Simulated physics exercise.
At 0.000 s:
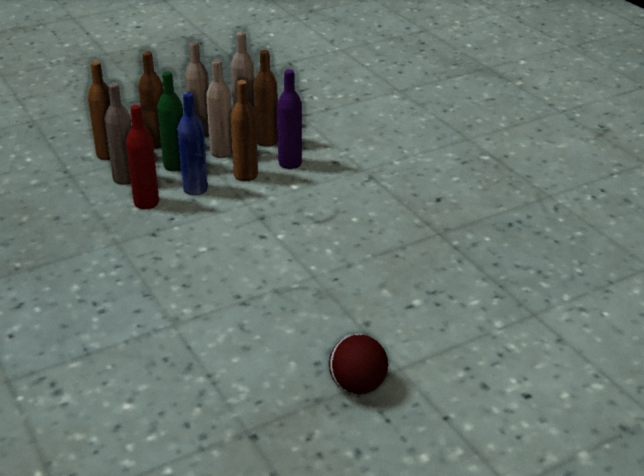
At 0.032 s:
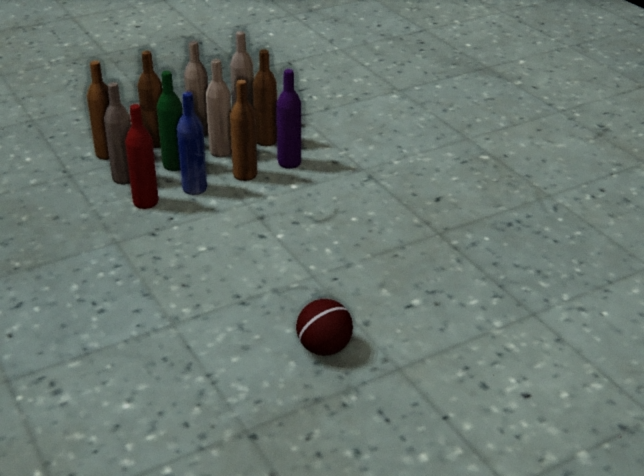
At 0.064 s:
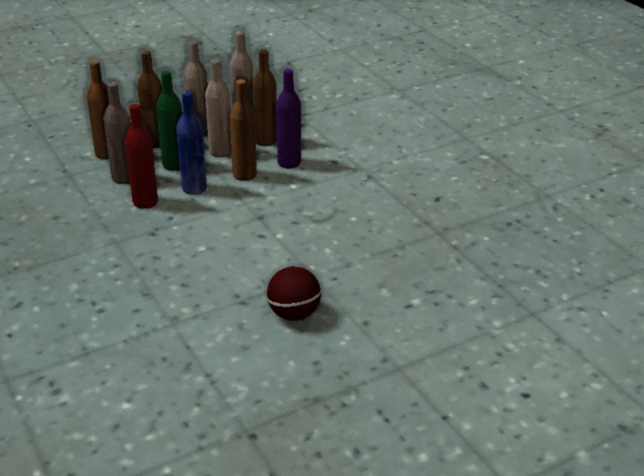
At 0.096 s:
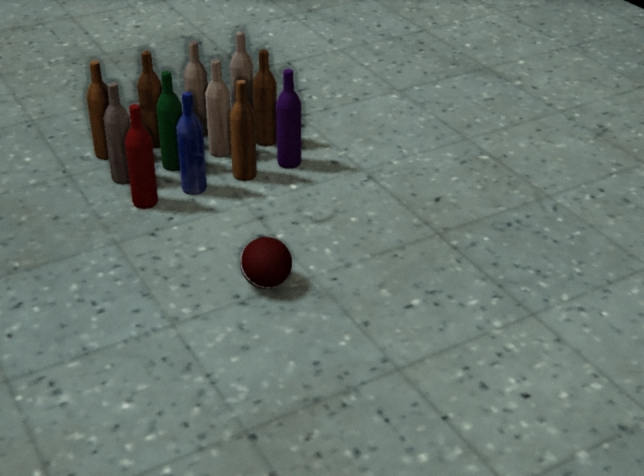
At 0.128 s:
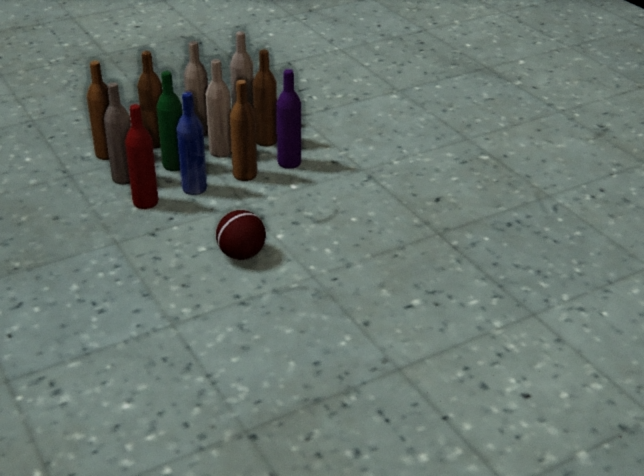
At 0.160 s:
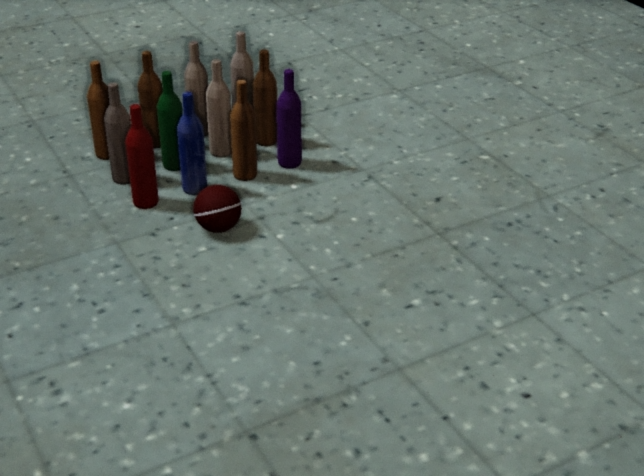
A group of coloured bottle-shaped skittles standing on a speckled tiled floor while a dark red ball rolls closer to them.
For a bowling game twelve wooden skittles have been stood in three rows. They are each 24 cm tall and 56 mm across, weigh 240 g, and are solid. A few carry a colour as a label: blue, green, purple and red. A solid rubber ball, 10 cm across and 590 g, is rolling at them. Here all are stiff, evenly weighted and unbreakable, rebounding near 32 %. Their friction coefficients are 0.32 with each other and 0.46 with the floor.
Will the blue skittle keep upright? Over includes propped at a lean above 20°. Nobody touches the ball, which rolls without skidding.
No.
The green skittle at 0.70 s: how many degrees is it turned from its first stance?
Some 90 degrees.
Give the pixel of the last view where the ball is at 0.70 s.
(71, 88) or so.
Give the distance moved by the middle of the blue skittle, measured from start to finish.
It ends some 30 cm from where it began.
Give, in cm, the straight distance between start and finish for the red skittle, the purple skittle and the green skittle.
The red one ends 0 cm from its start, the purple one 0 cm and the green one 50 cm.
By 0.34 s, ball still moving; 2 of the 12 skittles over; blue skittle tilted 22°; green skittle tilted 14°.
By 0.70 s, ball still moving; 6 of the 12 skittles over; blue skittle lying flat; green skittle lying flat.
When it is over (1.6 s), ball rolling away; 6 of the 12 skittles over; blue skittle lying flat; green skittle lying flat; purple skittle unmoved. In pixels of the last frame, middles, blue skittle near (218, 116), green skittle near (180, 71).
